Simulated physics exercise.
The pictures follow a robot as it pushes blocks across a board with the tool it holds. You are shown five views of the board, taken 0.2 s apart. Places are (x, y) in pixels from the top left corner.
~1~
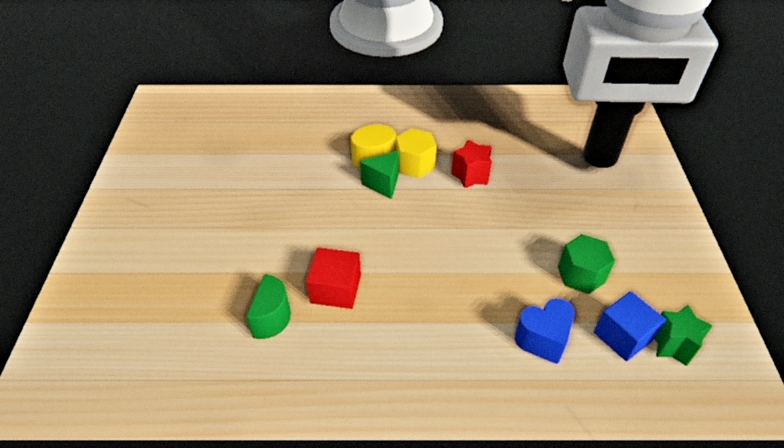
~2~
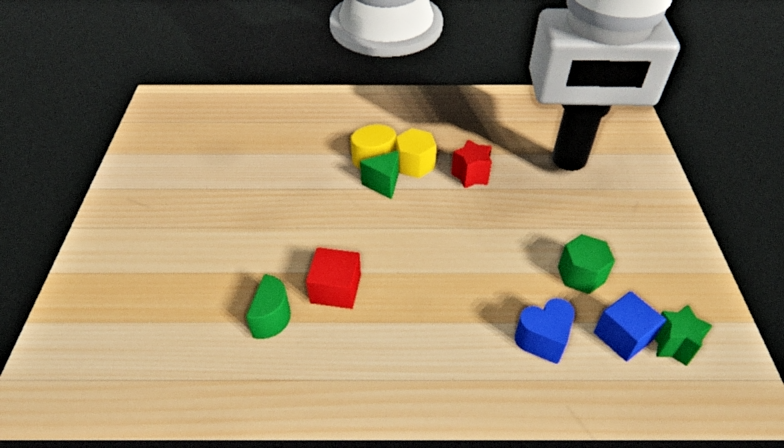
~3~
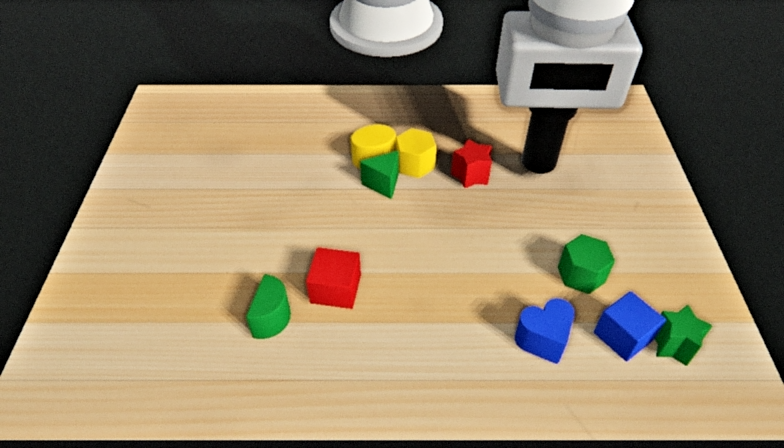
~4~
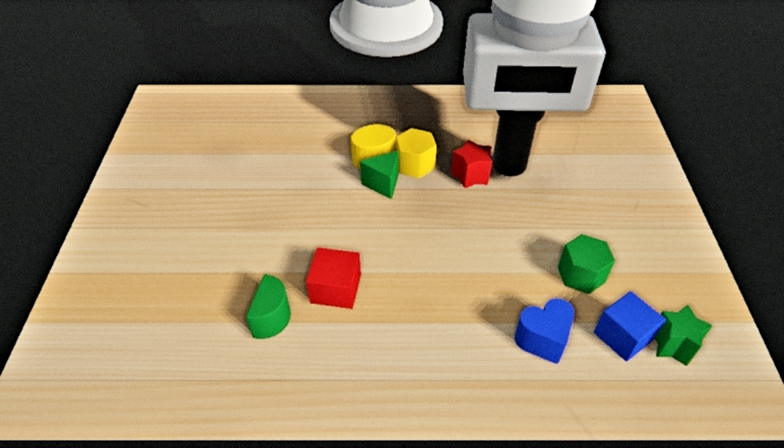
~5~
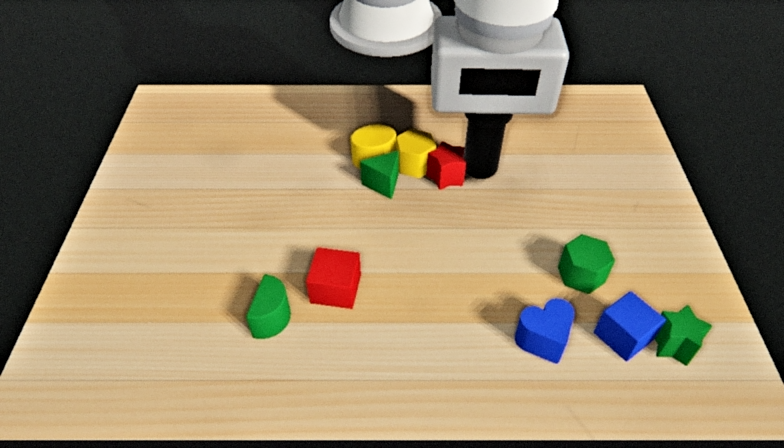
At the start, the robot arm's black tool stands at the upper right of a wooden board scattered with coloured blocks. It moves steadily left toward the red star, then pushes it left up to the yellow hexagonal block, while the other blocks stay still.
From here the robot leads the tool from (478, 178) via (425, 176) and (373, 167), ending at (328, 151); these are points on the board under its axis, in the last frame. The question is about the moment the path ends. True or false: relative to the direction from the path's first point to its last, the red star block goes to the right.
It is false.
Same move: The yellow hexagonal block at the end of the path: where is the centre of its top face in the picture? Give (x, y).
The spot you're after is about (367, 116) in the image.
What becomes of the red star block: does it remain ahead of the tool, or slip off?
I'm fairly sure the red star block slides away from the front of the tool at some point.
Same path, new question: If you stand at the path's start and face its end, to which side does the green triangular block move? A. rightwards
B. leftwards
B: Leftwards.
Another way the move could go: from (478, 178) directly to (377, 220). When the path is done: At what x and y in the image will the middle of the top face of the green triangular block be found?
So, by the moment the path ends, you'll find the top centre of the green triangular block at (354, 156).
What follows on the original path. One third of the way, tool (425, 167); yellow oval (345, 124), turned 75° anticlockwise; green triangular block (367, 165), turned 50° anticlockwise; yellow hexagonal block (380, 129), turned 80° clockwise; red star block (393, 154).
Two thirds of the way, tool (373, 157); yellow oval (333, 117), turned 95° anticlockwise; green triangular block (328, 173), turned 75° anticlockwise; yellow hexagonal block (371, 121), turned 95° clockwise; red star block (340, 153), turned 35° anticlockwise.
At the end, tool (327, 142); yellow oval (317, 105), turned 75° anticlockwise; green triangular block (323, 175), turned 95° anticlockwise; yellow hexagonal block (367, 116), turned 125° clockwise; red star block (319, 151), turned 75° anticlockwise.
